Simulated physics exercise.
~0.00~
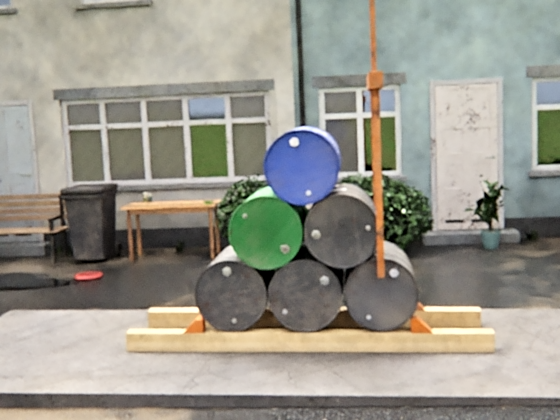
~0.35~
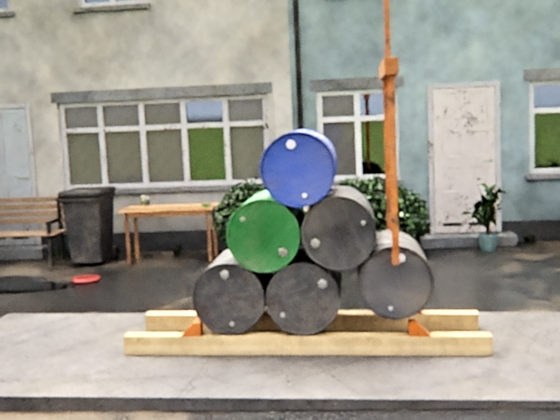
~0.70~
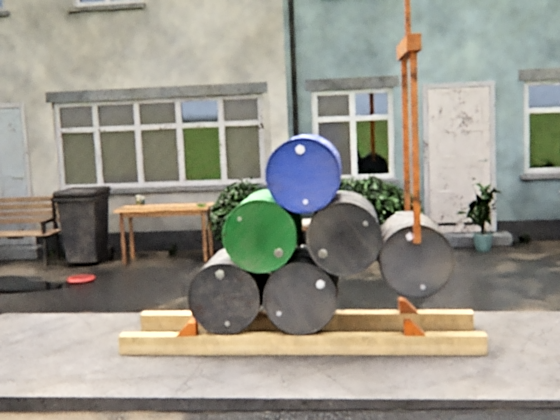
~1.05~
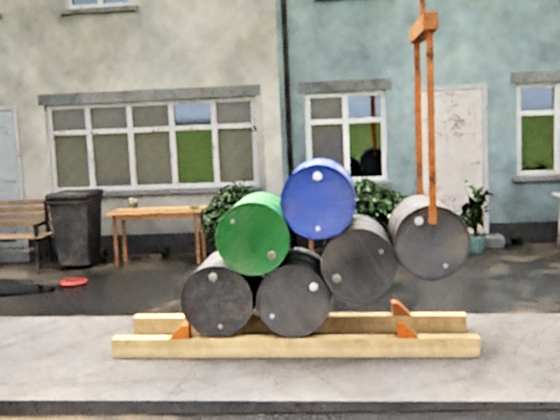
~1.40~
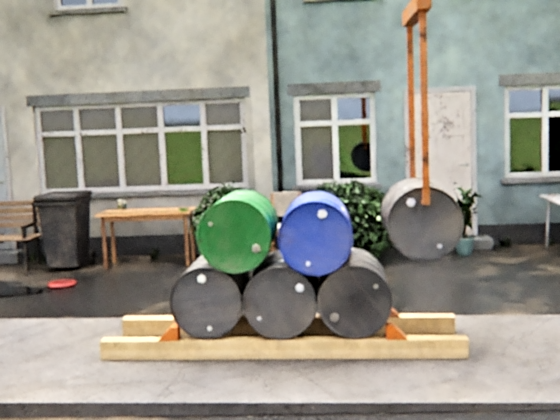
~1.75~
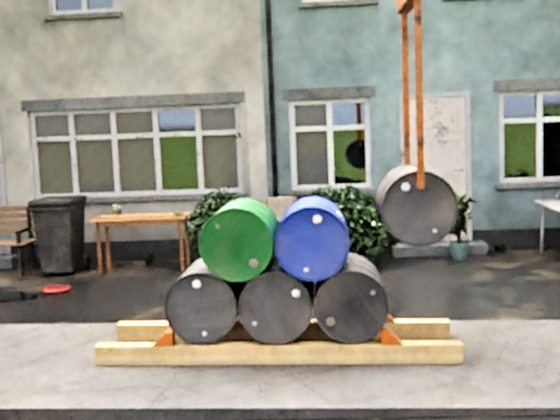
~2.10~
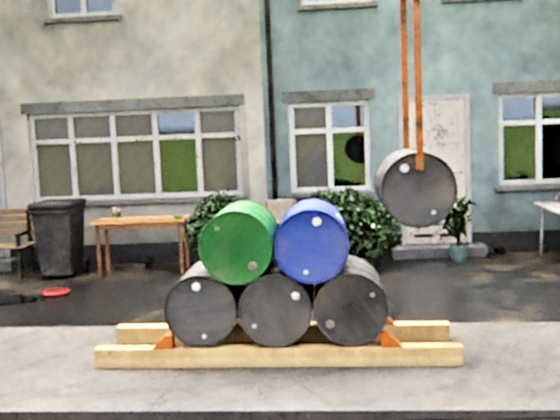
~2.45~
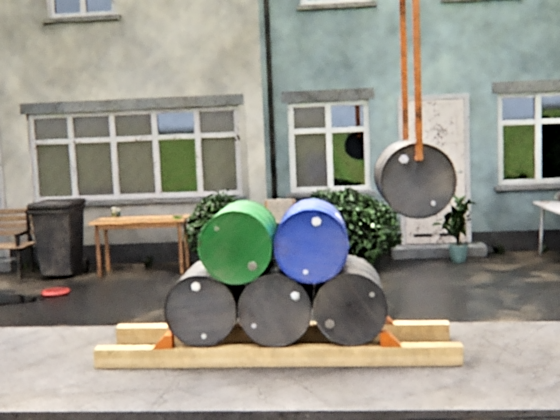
A pyramid of six drums, seen end-on, rests on pale timber bearers with orange chocks, on a concrete pad before cream and blue-green houses. A blue drum tops the stack, a green one sits below it to the left, and the rest are dark grey. An orange beam draws the bottom right drum outward and up. The grey drum above drops into the vacated corner, and the blue one rolls down to the right, settling beside the green, which keeps its place. The view shifts slightly right as the hoisted drum rises, ending suspended beside the settled five.
